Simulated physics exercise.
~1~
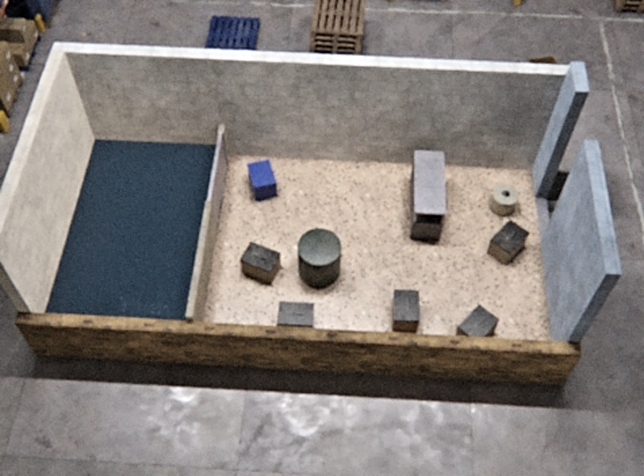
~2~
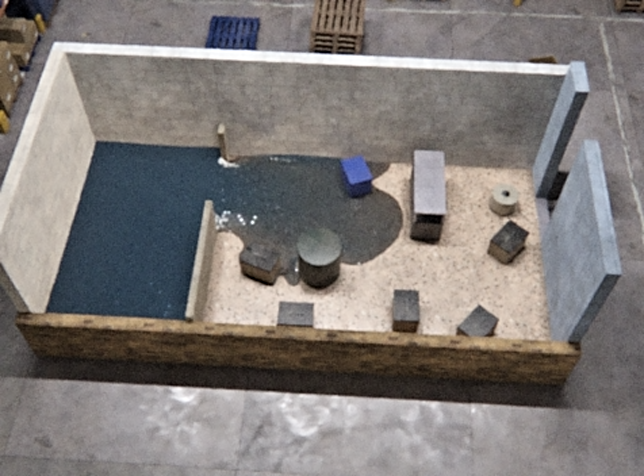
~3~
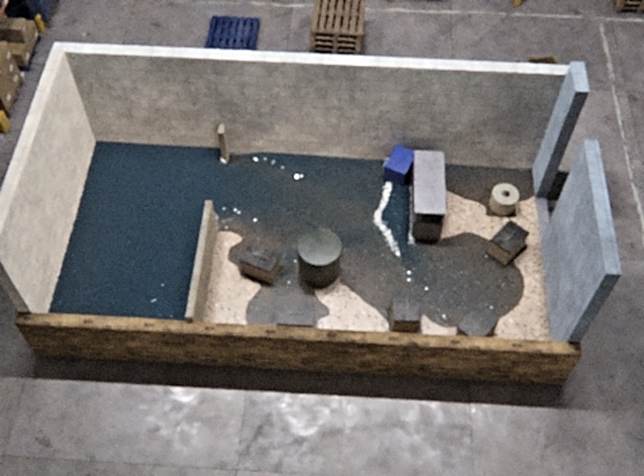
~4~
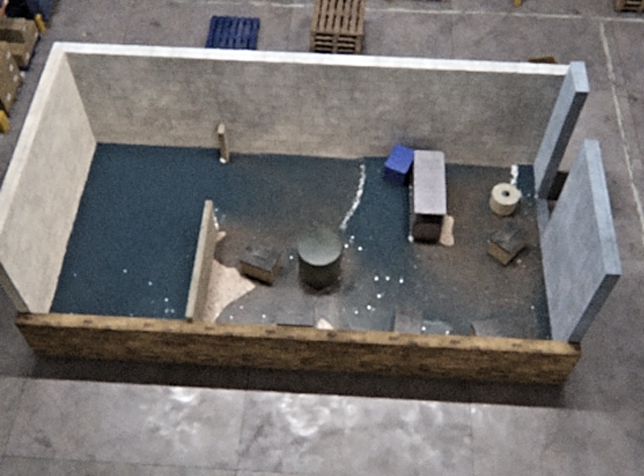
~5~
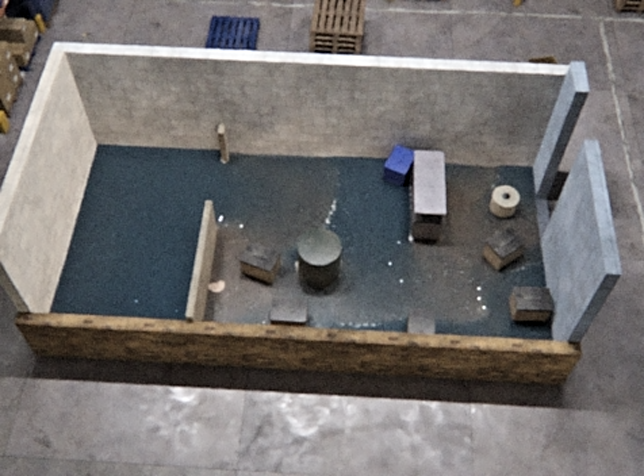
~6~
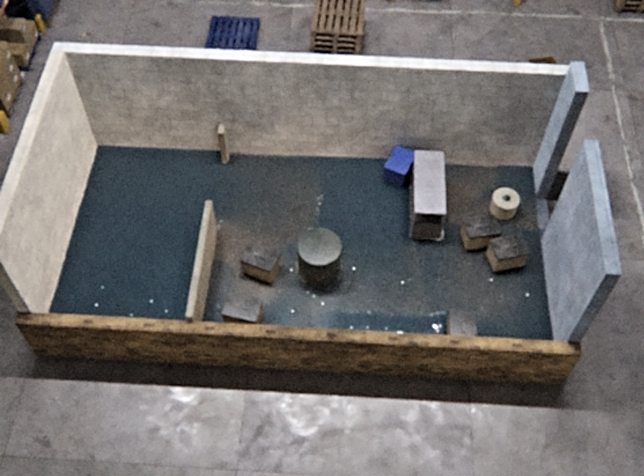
In a walled enclosure of two adjoining rooms, dark water spreads through a gap in the dividing wall, pushing a blue chest right until it rests by a tall cabinet; as the floor floods, several dark boxes drift about, and all the loose items remain inside.
